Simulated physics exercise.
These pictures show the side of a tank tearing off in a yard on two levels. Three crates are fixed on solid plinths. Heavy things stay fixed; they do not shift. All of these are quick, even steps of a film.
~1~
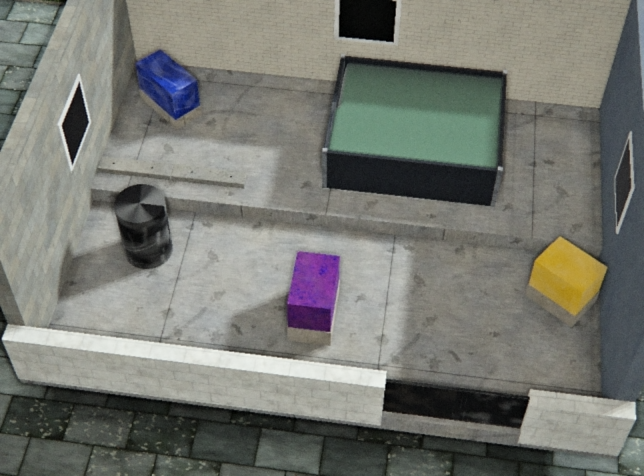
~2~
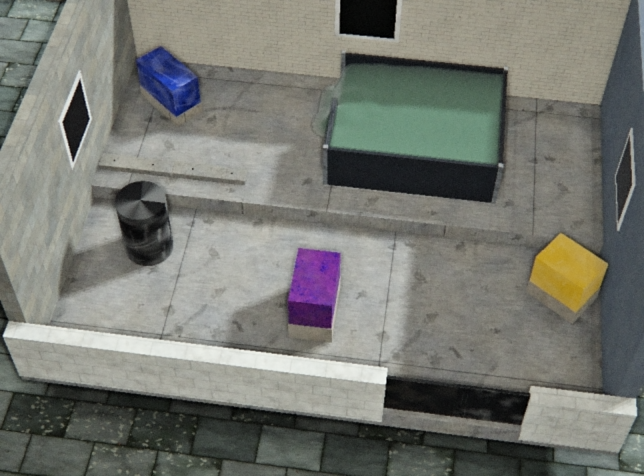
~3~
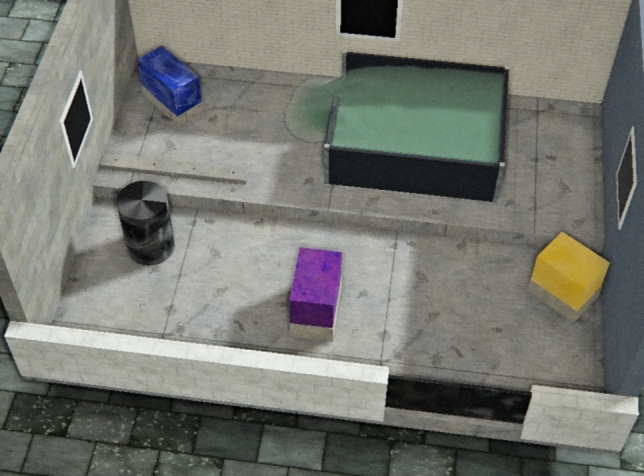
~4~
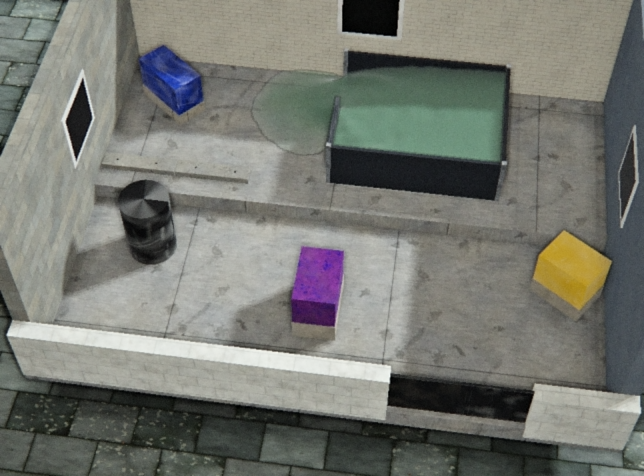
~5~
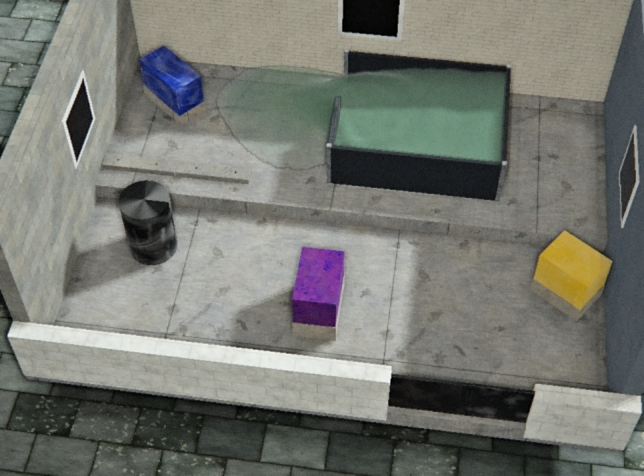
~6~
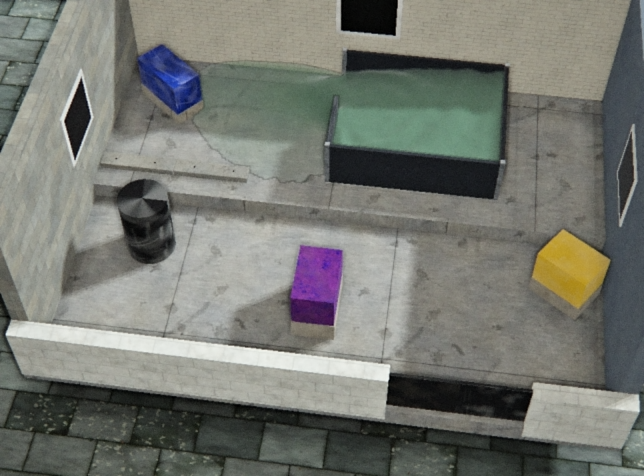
Green water pours from the tank's open left side and spreads across the upper level toward the blue block.
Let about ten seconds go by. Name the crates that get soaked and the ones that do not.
In order: The blue crate is reached by the water; the yellow crate is missed by the water; the purple crate is missed by the water.
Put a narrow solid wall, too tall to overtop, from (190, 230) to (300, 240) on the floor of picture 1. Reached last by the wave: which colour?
The yellow crate is last.
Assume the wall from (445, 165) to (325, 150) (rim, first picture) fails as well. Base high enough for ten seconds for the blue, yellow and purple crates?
Result - blue crate is not reached; yellow crate gets flooded; purple crate gets flooded.
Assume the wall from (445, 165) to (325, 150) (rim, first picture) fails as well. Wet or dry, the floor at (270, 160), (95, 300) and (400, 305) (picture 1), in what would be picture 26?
Taking them in turn, I get left untouched, then sodden, then sodden.
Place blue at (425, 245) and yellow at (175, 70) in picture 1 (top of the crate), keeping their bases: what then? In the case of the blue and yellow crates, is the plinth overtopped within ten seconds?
The blue crate stays untouched, the yellow crate is flooded.
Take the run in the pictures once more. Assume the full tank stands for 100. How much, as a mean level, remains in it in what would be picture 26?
That comes to some 50 per cent.
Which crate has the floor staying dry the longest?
Go for the yellow crate.
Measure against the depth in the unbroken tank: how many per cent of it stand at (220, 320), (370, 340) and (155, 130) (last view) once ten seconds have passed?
About 14, 6, 20 %.
A moment on, water covers 20 % of the floor; the blue crate water round its plinth, the yellow crate not reached, the purple crate not reached.
Next, water covers 25 % of the floor; the blue crate water round its plinth, the yellow crate not reached, the purple crate not reached.
Then, water covers 35 % of the floor; the blue crate water round its plinth, the yellow crate not reached, the purple crate not reached.
Later, water covers 70 % of the floor; the blue crate water round its plinth, the yellow crate not reached, the purple crate water round its plinth.
In the end, water covers 95 % of the floor; the blue crate was topped, the yellow crate stayed above the water, the purple crate stayed above the water.
